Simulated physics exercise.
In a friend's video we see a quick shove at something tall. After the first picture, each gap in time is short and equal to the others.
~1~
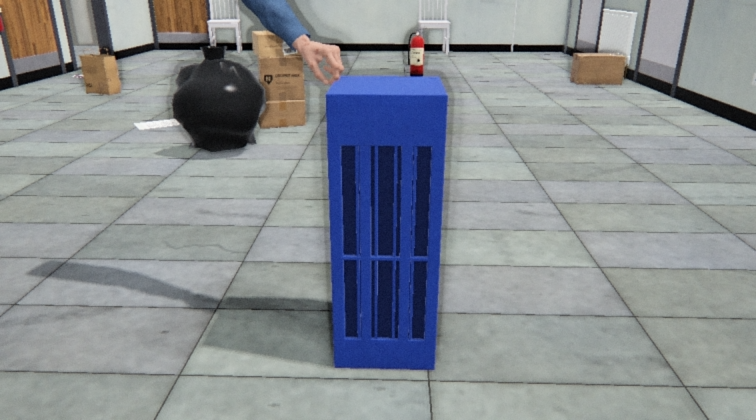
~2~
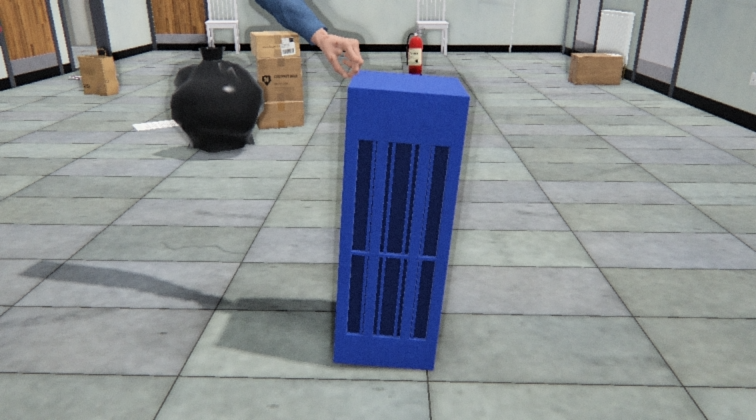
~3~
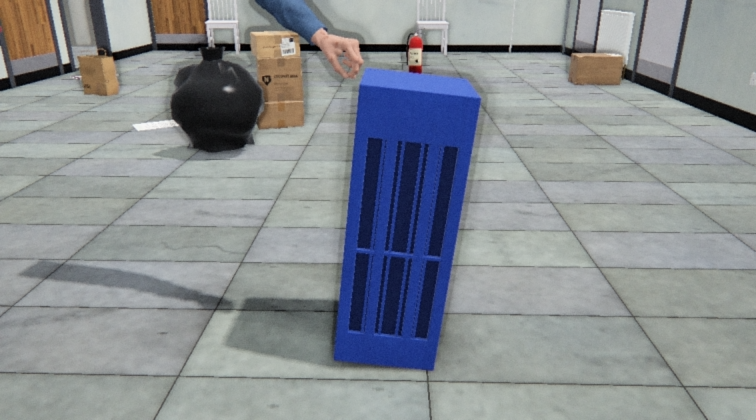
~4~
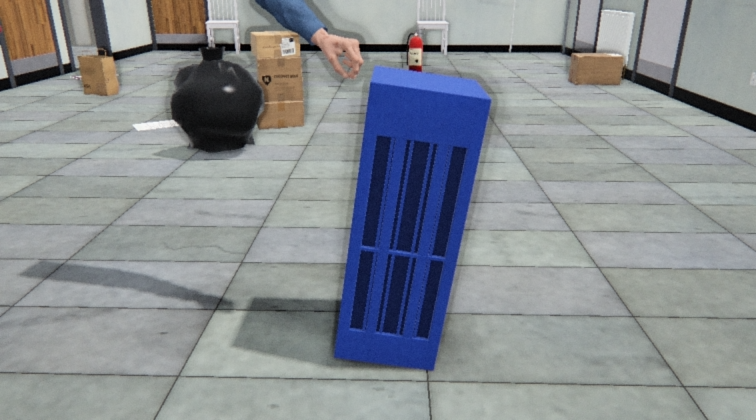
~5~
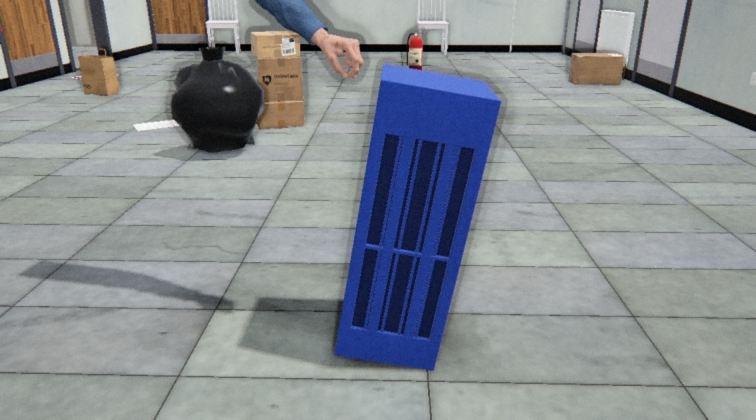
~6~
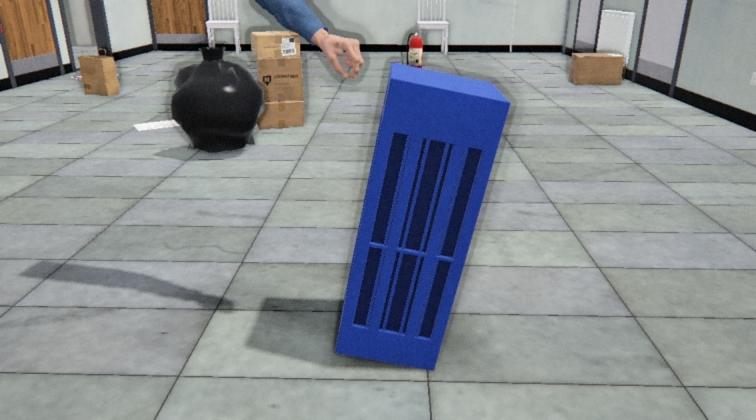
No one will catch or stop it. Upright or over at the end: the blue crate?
It turns over.
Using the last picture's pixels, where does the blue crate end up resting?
You'll find it close to (567, 304).
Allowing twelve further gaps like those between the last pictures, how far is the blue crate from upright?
At that point the tilt would be 25°.
Then, 0.34 s past the last view, blue crate 34° off upright near (473, 222).
Then, 0.56 s past the last view, blue crate 62° off upright near (532, 253).
Finally, the blue crate topples, near (567, 304).
